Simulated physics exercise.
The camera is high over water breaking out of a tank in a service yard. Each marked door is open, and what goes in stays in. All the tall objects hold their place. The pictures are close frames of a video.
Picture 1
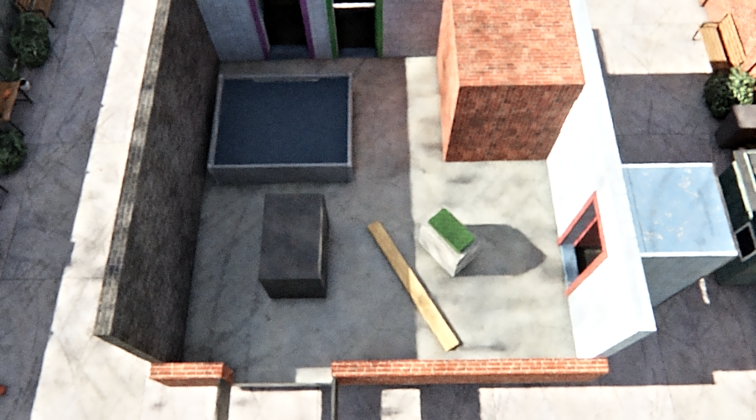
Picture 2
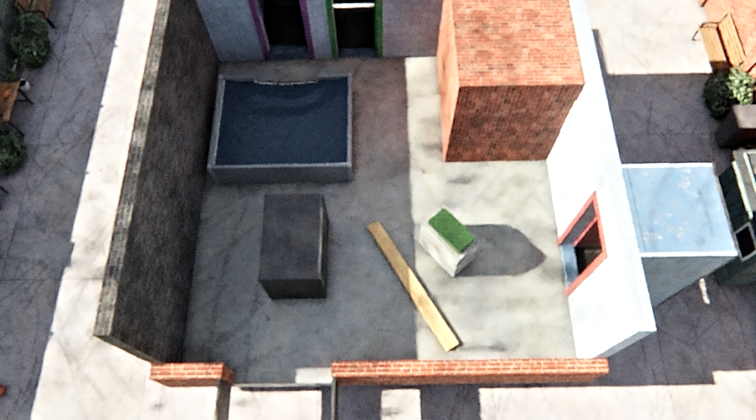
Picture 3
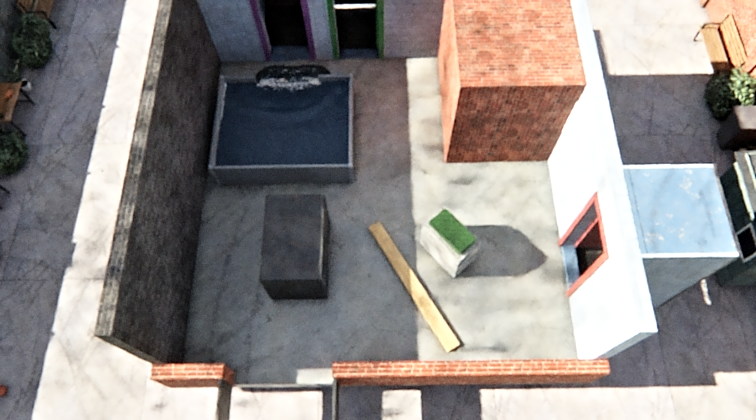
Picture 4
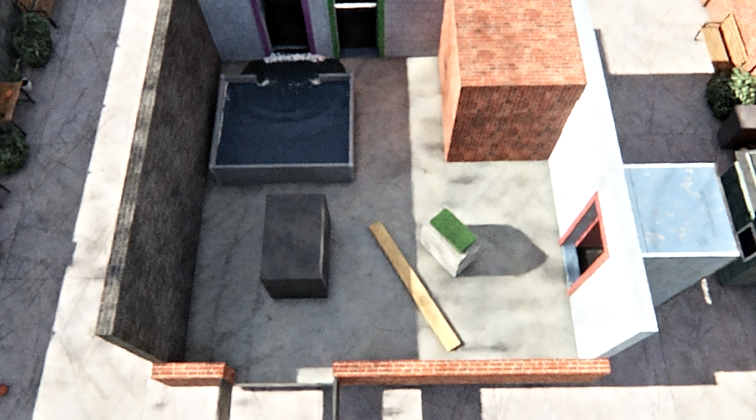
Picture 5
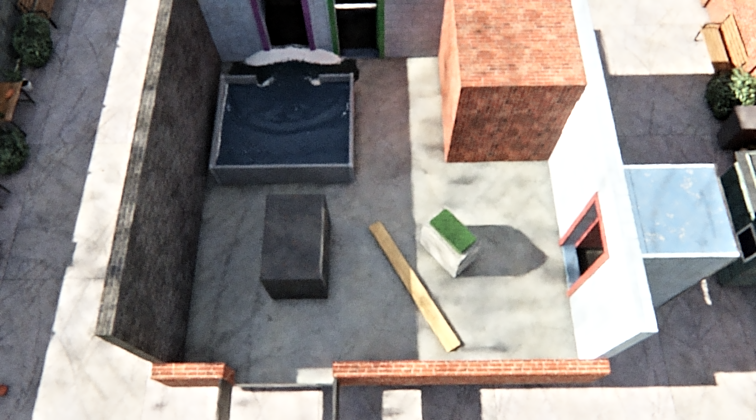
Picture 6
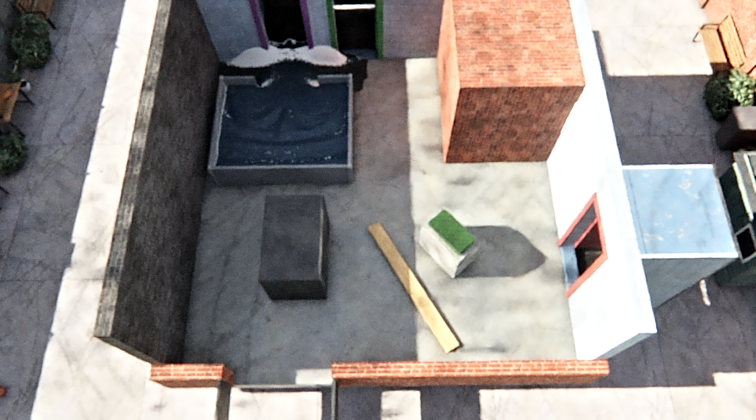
Water in the tank ripples, then pours over the far side and spreads behind it.
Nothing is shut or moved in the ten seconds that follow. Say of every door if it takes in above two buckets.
In the end: The red door holds within the limit; the purple door floods; the green door floods.
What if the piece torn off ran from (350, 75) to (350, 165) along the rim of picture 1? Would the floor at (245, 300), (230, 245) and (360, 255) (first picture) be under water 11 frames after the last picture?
In that order: Dry, clear, clear.
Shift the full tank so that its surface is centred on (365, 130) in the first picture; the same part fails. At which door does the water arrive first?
I say the green-painted one.
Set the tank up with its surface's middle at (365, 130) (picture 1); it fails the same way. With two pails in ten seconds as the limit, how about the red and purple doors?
Then: The red door is under; the purple door stays under.
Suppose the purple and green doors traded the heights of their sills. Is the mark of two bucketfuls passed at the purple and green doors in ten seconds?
One by one: The purple one floods, the green one stays under.
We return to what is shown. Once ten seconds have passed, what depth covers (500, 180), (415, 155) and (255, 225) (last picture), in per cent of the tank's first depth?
In turn 0, 8 and 2 in a hundred.
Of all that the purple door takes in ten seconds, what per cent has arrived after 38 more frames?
Some 100 per cent.
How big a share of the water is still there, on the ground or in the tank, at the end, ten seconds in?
I make it 76 per cent.
A moment on, water covers 15 % of the floor; the red door not reached, the purple door far over two buckets in, the green door under two buckets in.
Next, water covers 20 % of the floor; the red door not reached, the purple door far over two buckets in, the green door under two buckets in.
Then, water covers 35 % of the floor; the red door not reached, the purple door far over two buckets in, the green door over two buckets in.
Later, water covers 60 % of the floor; the red door not reached, the purple door far over two buckets in, the green door over two buckets in.
In the end, water covers 90 % of the floor; the red door wet at the sill, nothing in, the purple door far over two buckets in, the green door far over two buckets in.
